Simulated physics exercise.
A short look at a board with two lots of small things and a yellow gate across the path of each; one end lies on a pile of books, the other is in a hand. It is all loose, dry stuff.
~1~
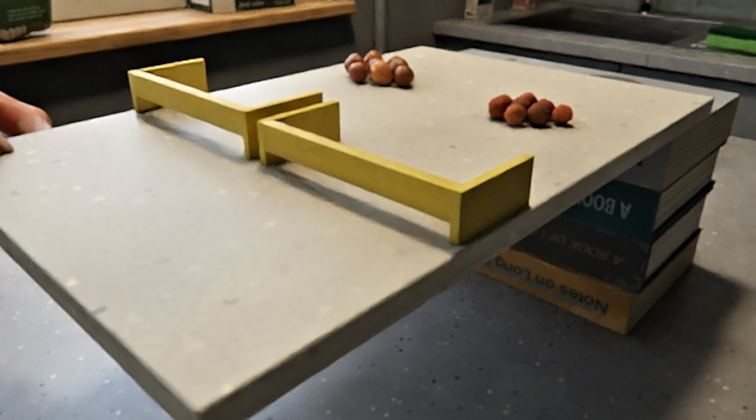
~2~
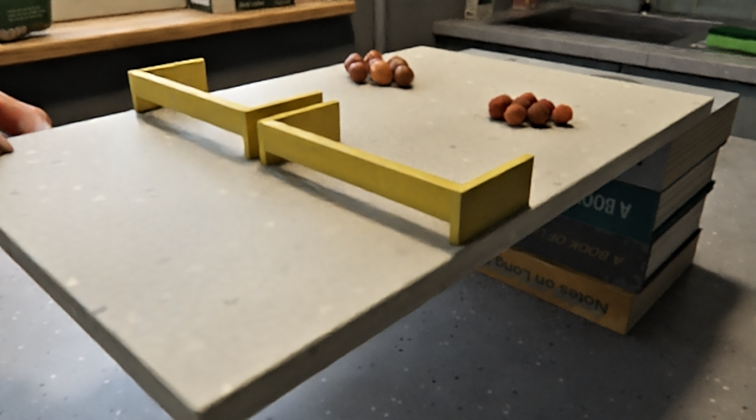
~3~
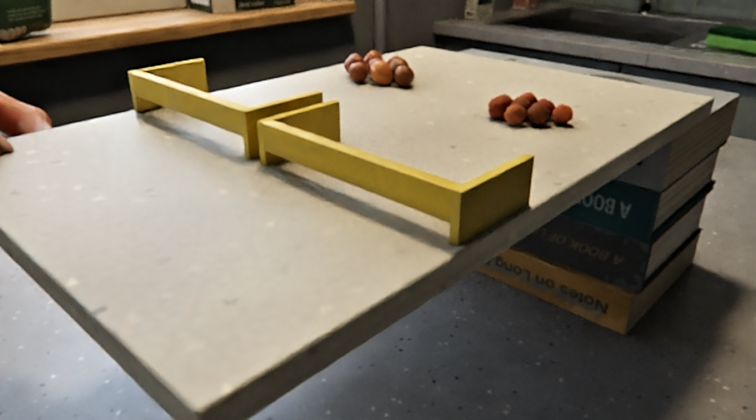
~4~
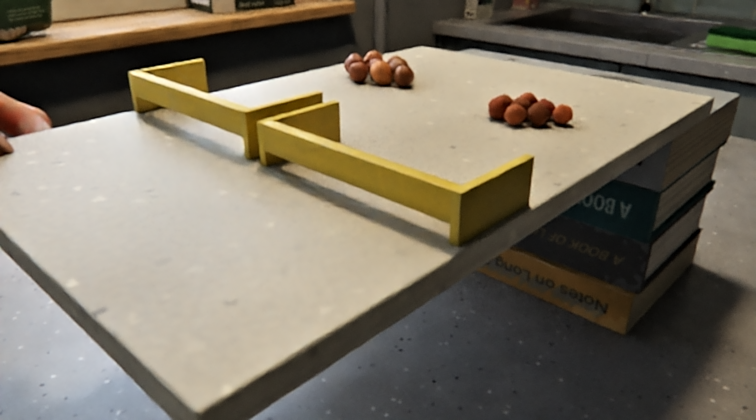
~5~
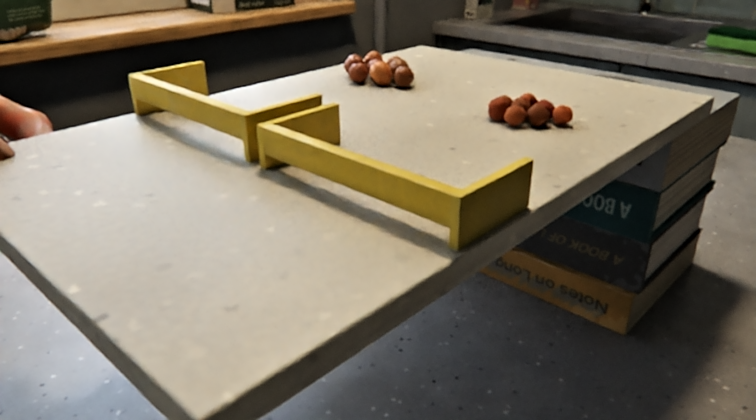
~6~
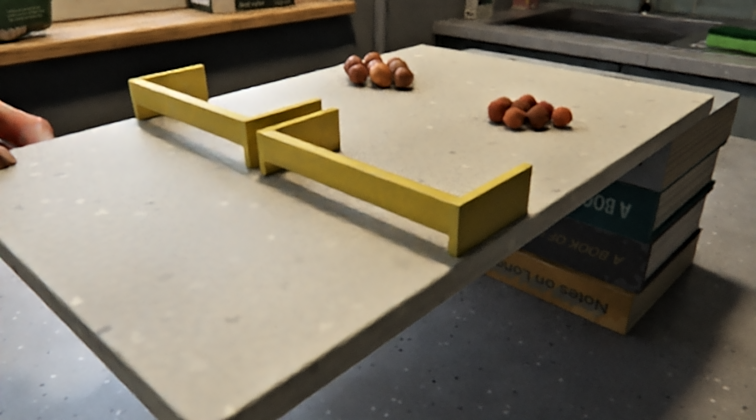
Pale board with yellow gates and two clusters of small brown balls resting still, a hand slightly lowering its near end.
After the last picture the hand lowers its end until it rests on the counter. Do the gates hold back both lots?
In the end the front handful is stopped by its gate, and the back handful is stopped by its gate.
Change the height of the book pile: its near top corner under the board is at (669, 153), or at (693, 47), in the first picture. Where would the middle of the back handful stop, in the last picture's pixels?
First near (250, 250), then near (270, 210).
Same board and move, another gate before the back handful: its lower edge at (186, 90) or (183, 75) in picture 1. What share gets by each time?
The first gives 100 %, the second 100 %.
Then, 0.56 s after the last picture, board sloping at 11°; front handful where it was; back handful on its way down.
Then, 1.17 s after the last picture, board sloping at 23°; front handful has reached its gate; back handful has reached its gate.
Then, 1.88 s after the last picture, board resting at 27°; front handful has reached its gate; back handful has reached its gate.
At rest, board resting at 27°; front handful gathered behind its gate; back handful gathered behind its gate.
